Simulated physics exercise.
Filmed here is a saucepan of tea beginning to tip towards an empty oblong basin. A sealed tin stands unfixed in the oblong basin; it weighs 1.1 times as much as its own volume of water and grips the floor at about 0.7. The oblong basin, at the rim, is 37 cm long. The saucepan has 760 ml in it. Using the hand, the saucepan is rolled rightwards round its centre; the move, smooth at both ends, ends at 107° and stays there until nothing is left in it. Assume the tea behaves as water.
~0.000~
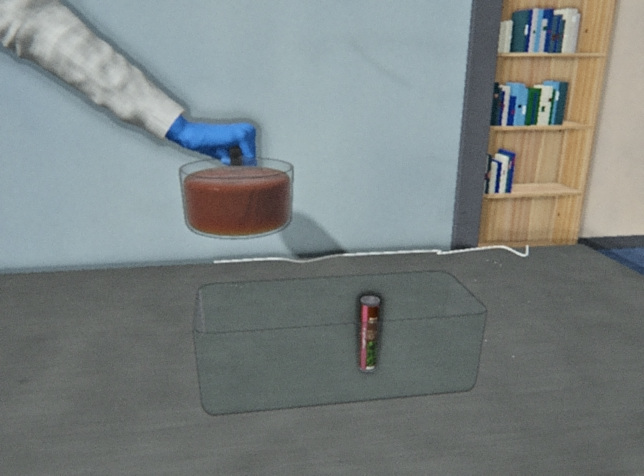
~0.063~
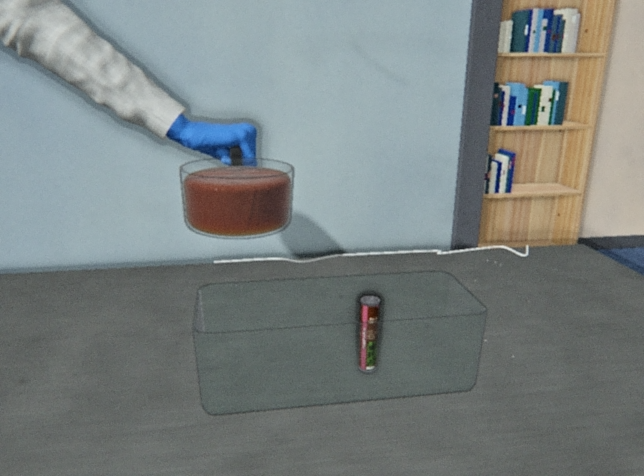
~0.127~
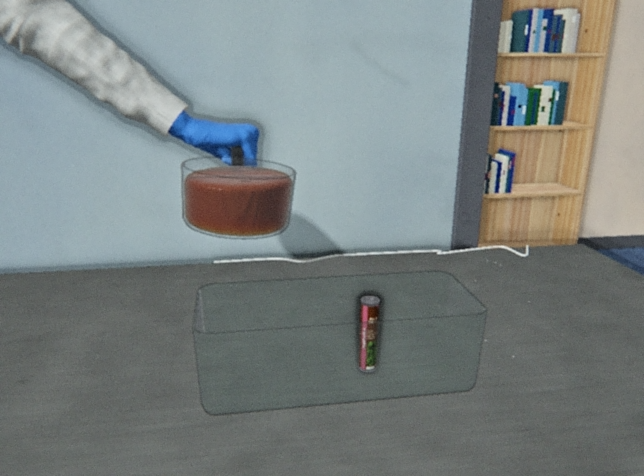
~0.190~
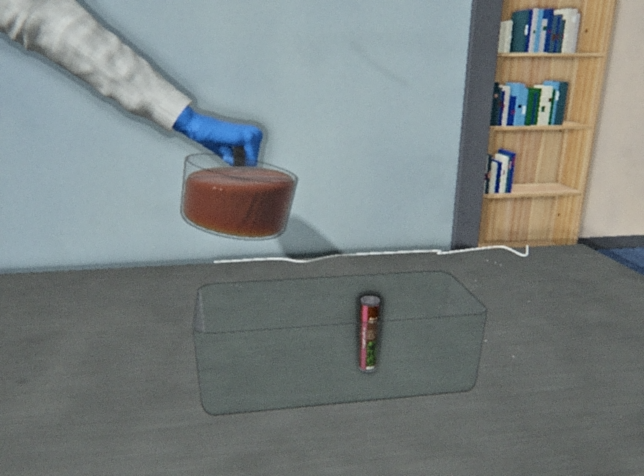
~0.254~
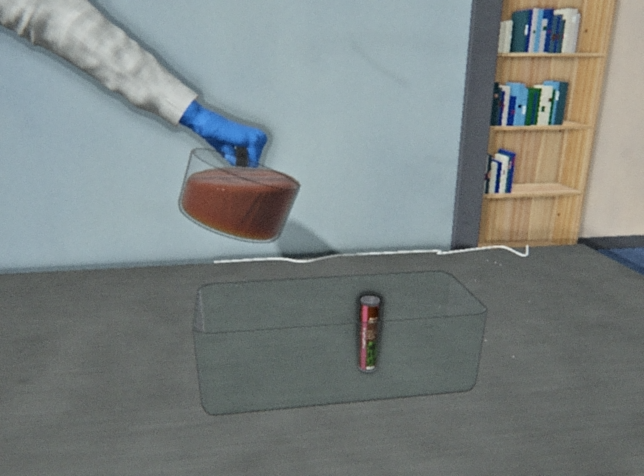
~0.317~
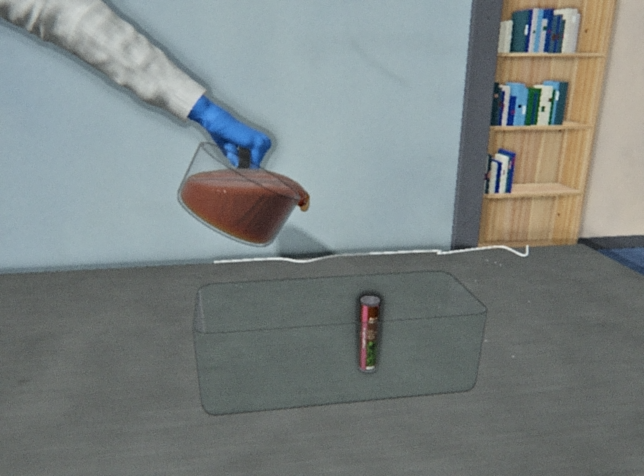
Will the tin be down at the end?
It's going to be knocked down.
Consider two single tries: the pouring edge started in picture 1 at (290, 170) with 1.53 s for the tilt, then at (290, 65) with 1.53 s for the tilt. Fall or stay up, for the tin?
The tin stays vertical the first time and stays vertical the second time.
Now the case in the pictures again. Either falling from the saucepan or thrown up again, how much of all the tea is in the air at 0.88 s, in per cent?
7 per cent or so.
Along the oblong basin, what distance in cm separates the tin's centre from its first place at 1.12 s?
Its middle sits about 8 cm from the start.
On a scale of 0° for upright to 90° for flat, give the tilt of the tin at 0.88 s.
Roughly 15°.
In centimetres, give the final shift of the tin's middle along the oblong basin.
The middle of the tin ends some 8.0 cm along the basin.
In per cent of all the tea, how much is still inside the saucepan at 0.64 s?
About 28 per cent.
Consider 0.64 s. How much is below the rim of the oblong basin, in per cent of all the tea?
Around 34%.
Then, 0.64 s in, the tilt is 87° and 29 per cent is still to pour; the tin stands where it began.
Then, 0.88 s in, the tilt is 107° and 5 per cent is still to pour; the tin leans 13°.
Then, 1.12 s in, the tilt is 107° and 0 per cent is still to pour; the tin lies on its side.
Then, 1.39 s in, the tilt is 107° and 0 per cent is still to pour; the tin lies on its side.
Finally, the tin lies on its side.
